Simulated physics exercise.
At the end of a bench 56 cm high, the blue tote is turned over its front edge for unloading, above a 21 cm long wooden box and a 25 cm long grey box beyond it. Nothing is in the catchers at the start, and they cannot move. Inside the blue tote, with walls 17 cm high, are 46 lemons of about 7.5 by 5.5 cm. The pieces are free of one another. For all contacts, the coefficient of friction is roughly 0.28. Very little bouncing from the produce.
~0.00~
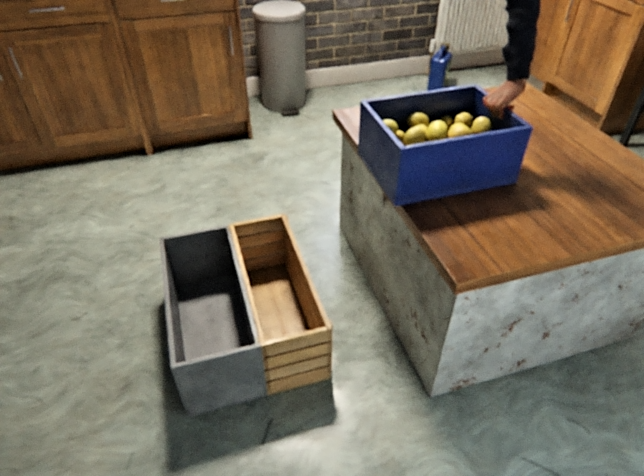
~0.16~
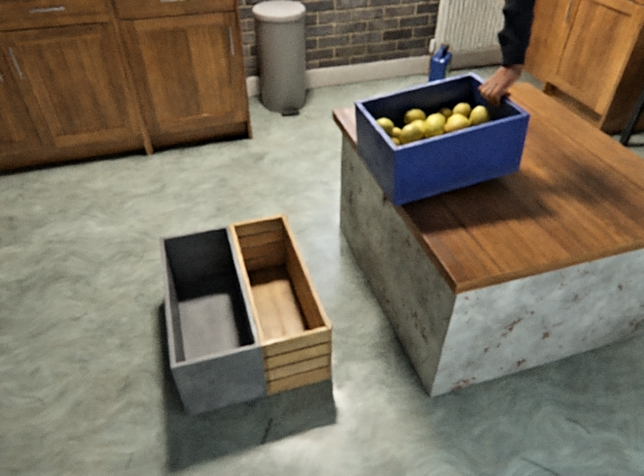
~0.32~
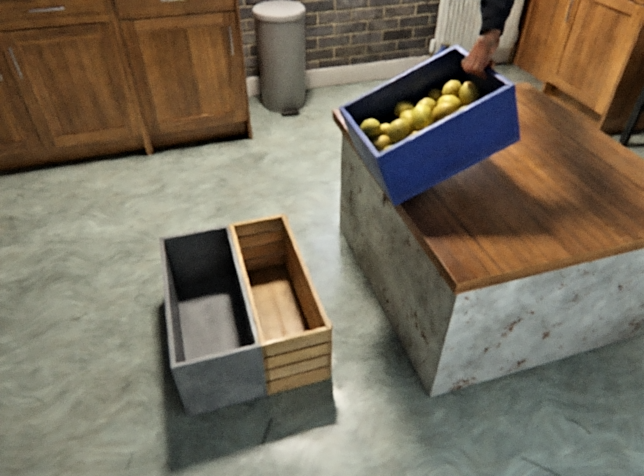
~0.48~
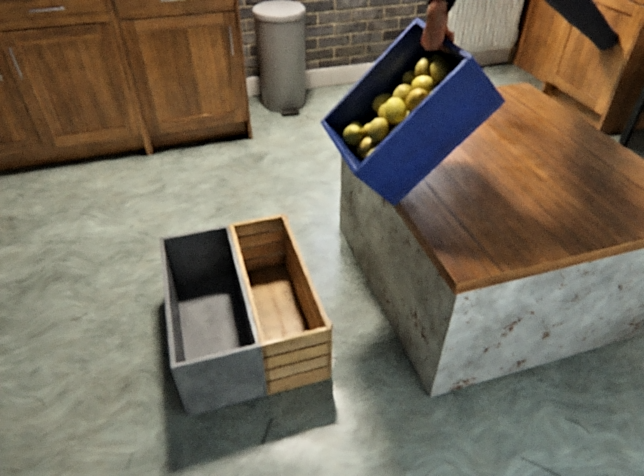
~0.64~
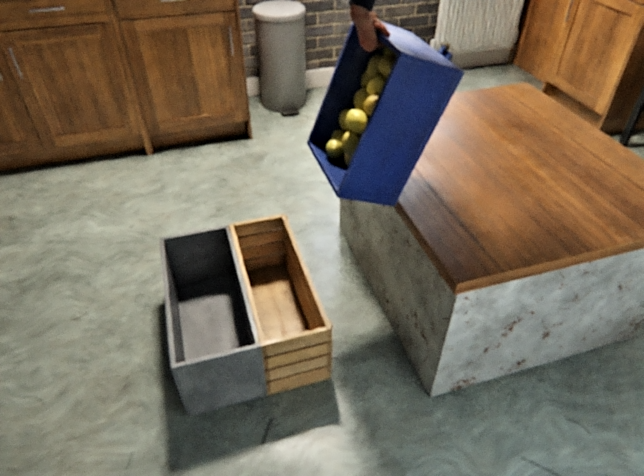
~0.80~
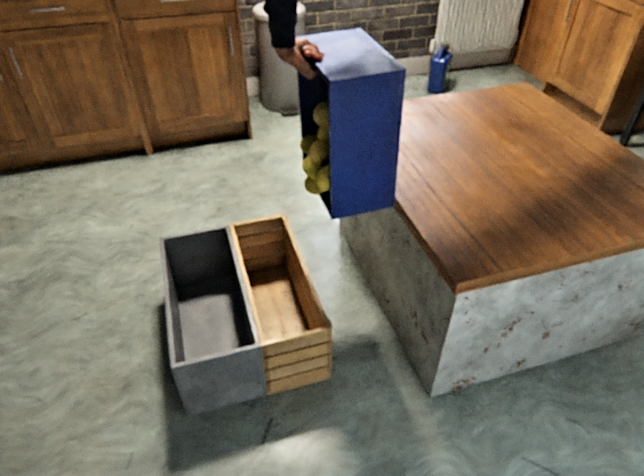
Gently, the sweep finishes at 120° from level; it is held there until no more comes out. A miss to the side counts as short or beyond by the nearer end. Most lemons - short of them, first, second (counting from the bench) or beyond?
Answer: Nearer.
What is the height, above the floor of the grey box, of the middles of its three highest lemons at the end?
16 cm, more or less.
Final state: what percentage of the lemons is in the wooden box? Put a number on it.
Close to 80 in a hundred of them.
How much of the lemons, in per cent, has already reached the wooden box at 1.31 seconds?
Share: About 65 %.
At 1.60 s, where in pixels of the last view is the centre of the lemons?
At about (270, 315).
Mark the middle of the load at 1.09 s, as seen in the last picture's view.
Roughly at pixel (285, 218).
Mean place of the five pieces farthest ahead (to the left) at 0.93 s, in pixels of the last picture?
I'd say near (277, 201).
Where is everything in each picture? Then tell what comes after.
In the first frame (we follow the rim corner now nearest the camera), blue tote at (405, 147); wooden box at (266, 343); tilt 0°; nothing out yet.
Blue tote at (398, 148); tilt 6°, in the second frame.
Blue tote at (380, 154); tilt 22°, in the third frame.
Blue tote at (356, 169); tilt 44°, in the fourth frame.
Blue tote at (338, 192); tilt 68°, in the fifth frame.
Blue tote at (331, 215); wooden box at (266, 343); tilt 92°; nothing out yet, in the sixth frame.
After 0.93 s, tilt 107°; 32 still in the blue tote and 14 in the air.
After 1.09 s, tilt 118°; 16 still in the blue tote, 12 in the wooden box, 1 in the grey box and 17 in the air.
After 1.31 s, tilt 120°; 31 in the wooden box, 6 in the grey box and 9 in the air.
When it is over (at 1.60 s), 36 in the wooden box and 10 in the grey box.
